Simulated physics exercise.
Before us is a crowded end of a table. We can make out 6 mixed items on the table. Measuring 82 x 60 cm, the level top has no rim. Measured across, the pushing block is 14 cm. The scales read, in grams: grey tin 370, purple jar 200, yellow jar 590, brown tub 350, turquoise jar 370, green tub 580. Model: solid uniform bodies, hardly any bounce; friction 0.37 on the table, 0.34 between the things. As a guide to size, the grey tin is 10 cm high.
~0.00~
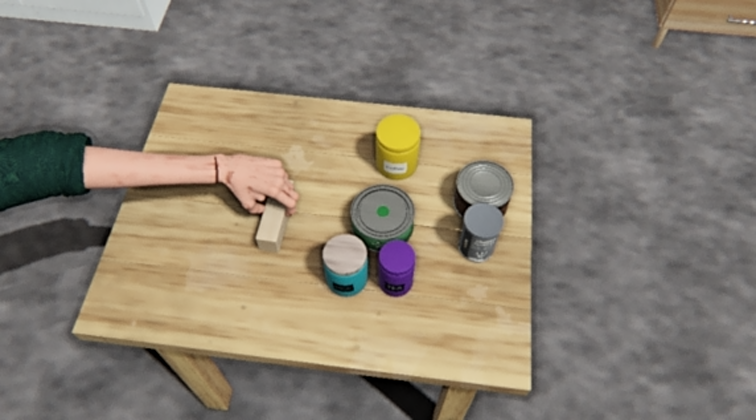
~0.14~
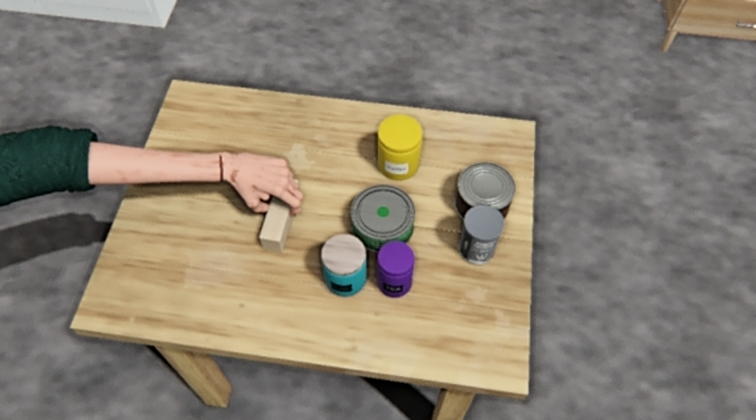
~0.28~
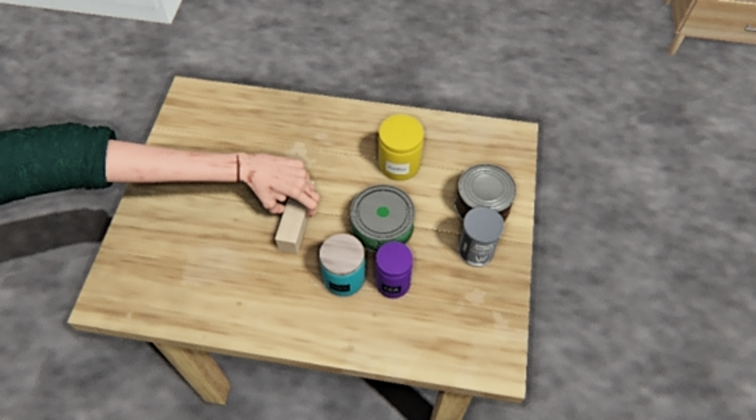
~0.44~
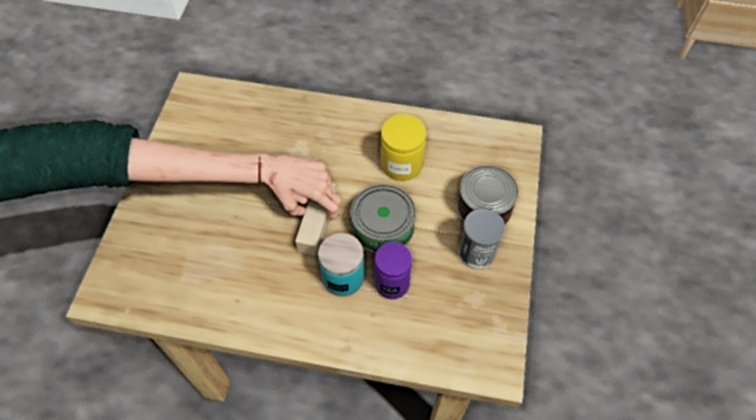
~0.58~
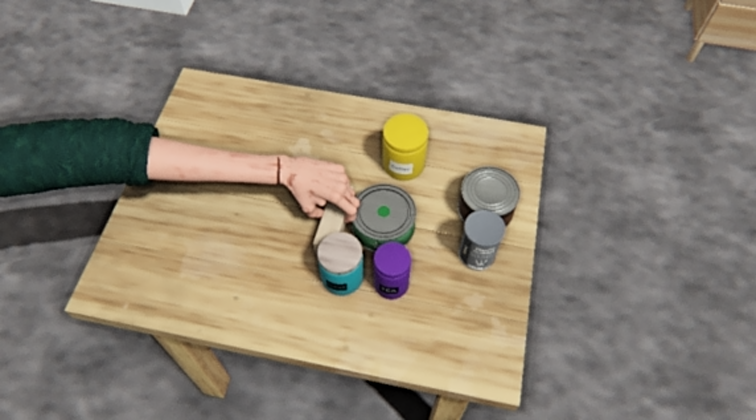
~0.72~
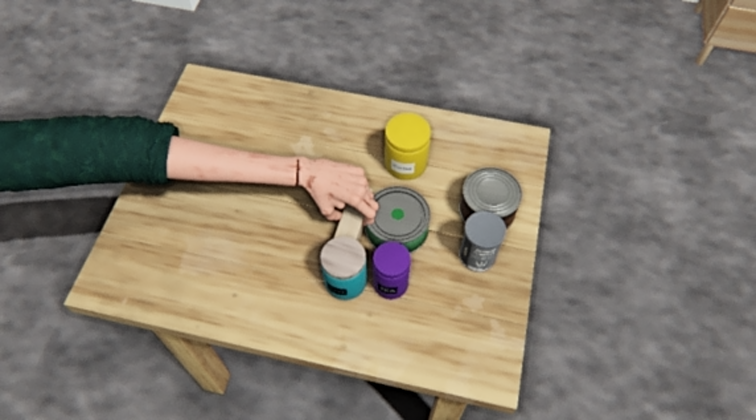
At first, a hand in a dark green sleeve holds a pale block on a wooden table, left of a group of jars and tubs. The hand slides the block steadily right until it meets the green tub, then shifts the tub a little right and slightly nudges the turquoise jar.
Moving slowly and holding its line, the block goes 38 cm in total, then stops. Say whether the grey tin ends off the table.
I'd say the grey tin leaves the table.
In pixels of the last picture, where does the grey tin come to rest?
Close to (529, 405).
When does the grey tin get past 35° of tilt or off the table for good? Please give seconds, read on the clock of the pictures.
About 1.4 seconds.
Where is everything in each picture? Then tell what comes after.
In the first frame, 0 cm of push; grey tin (480, 234); purple jar (396, 269).
In the second frame, 1 cm of push; brown tub (484, 195); turquoise jar (345, 266).
In the third frame, 4 cm of push; green tub (383, 219); purple jar (394, 271).
In the fourth frame, 8 cm of push; yellow jar (403, 148); brown tub (487, 199).
In the fifth frame, 12 cm of push; turquoise jar (341, 265); green tub (384, 219).
In the sixth frame, 15 cm of push; grey tin (481, 242); purple jar (391, 271).
After 1.32 s, 30 cm of push; grey tin slid 8 cm near (526, 259); green tub slid 18 cm; brown tub slid 3 cm.
After 1.72 s, 38 cm of push; grey tin now off the table; green tub slid 25 cm; brown tub slid 3 cm.
At rest (2.1 s), off the table, grey tin; not toppled but over 4 cm from the start, green tub; the other 4 in place, give or take 4 cm. Seen from the same camera at the end, grey tin near (529, 405).
